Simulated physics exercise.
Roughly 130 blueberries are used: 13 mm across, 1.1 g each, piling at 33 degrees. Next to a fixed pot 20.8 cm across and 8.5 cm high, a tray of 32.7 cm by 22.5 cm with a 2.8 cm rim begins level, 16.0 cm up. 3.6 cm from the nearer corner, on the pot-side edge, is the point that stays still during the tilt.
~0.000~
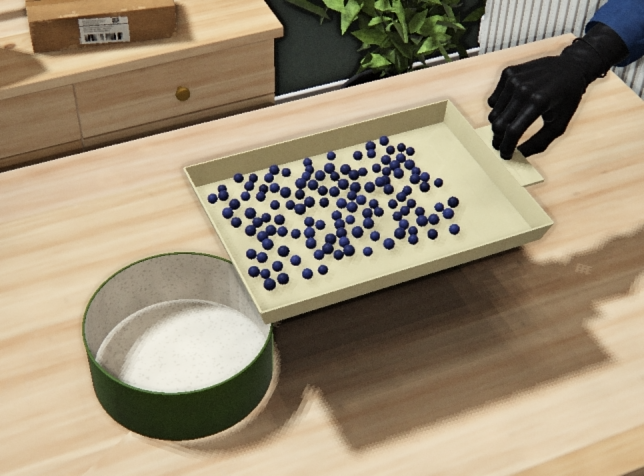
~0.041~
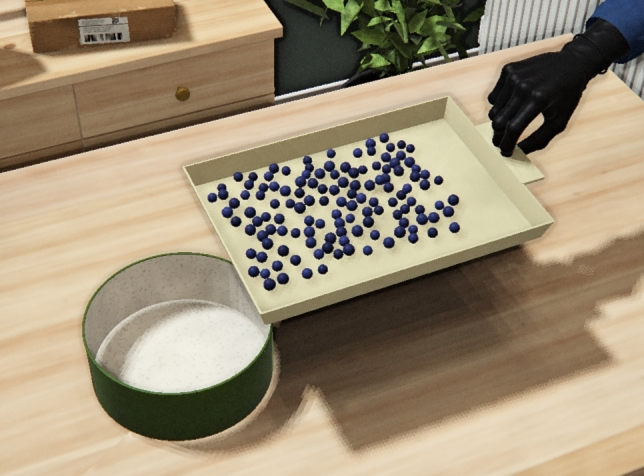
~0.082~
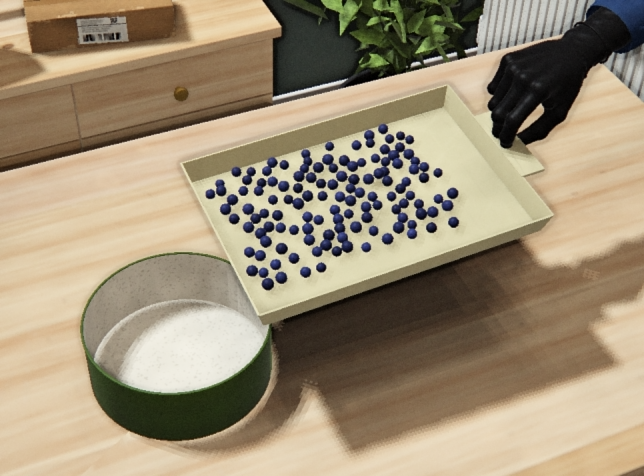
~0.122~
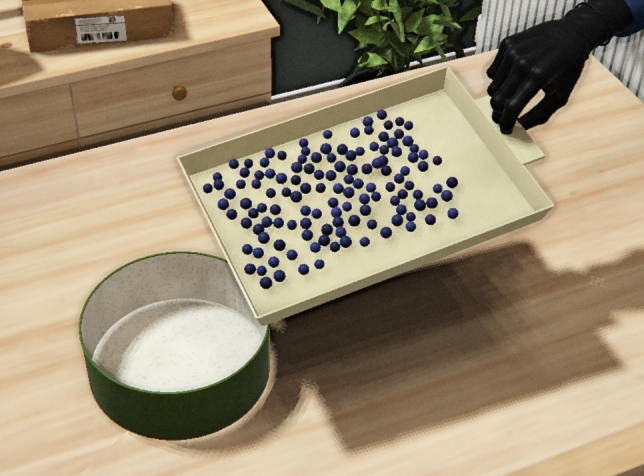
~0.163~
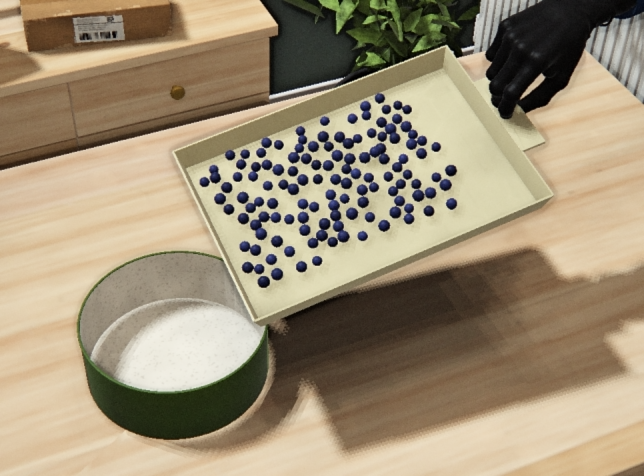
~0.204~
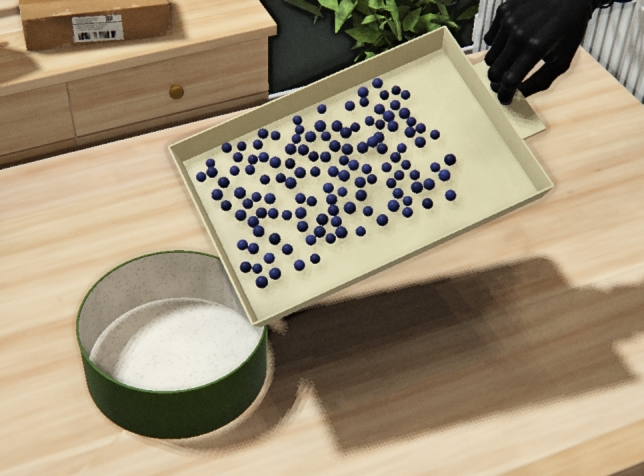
At the start, a shallow cream tray scattered with blueberries sits nearly level above a wooden table, beside a green pot with white contents. A black-gloved hand at the right then raises the tray's far side, tilting it steadily toward the pot while the berries stay spread across it.
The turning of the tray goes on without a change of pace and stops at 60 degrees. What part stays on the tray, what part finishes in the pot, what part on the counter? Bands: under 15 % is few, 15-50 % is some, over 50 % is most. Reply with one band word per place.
Tray most, pot few, counter some.
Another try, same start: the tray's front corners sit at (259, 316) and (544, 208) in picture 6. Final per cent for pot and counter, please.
The pot gets 0 and the counter 15.
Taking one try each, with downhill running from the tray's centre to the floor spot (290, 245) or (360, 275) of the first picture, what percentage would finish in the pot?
I'd put it at about 15 per cent for the first tilt and about 0 per cent for the second.
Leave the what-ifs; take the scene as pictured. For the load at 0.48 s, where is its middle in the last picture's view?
Estimated load position: Around (289, 226).
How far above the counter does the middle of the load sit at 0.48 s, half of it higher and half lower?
Some 24 cm above the counter.
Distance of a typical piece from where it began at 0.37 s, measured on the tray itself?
Displacement on the tray: About 2 cm.
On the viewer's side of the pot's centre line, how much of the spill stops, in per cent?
Estimate: Close to 100 per cent of the pieces.
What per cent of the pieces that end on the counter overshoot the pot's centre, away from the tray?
Share: Close to 50 %.
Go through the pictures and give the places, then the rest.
The first picture shows tray tilt 0 degrees, front corners at (265, 306) and (544, 220); middle of the pieces at (342, 203); pot at (178, 319).
The second picture shows tray tilt 1 degrees, front corners at (265, 306) and (545, 218); middle of the pieces at (342, 202).
The third picture shows tray tilt 4 degrees, front corners at (263, 308) and (544, 212), lowest corner left front; middle of the pieces at (340, 197).
The fourth picture shows tray tilt 8 degrees, front corners at (261, 310) and (544, 203), lowest corner left front; middle of the pieces at (338, 189).
The fifth picture shows tray tilt 14 degrees, front corners at (258, 313) and (544, 192), lowest corner left front; middle of the pieces at (336, 179).
The sixth picture shows tray tilt 19 degrees, front corners at (256, 316) and (544, 183), lowest corner left front; middle of the pieces at (333, 172); pot at (172, 317). Its pace works out near 130 degrees a second.
After 0.37 s, tilt 41 degrees; the tray holds 100 %, the pot 0 %.
Then, at 0.48 s, tilt 55 degrees; the tray holds 100 %, the pot 0 %.
Then, at 0.73 s, tilt 60 degrees; the tray holds 80 %, the pot 0 %.
By 2.0 s all is still; tray 60 %, pot 0 %, counter 40 %.
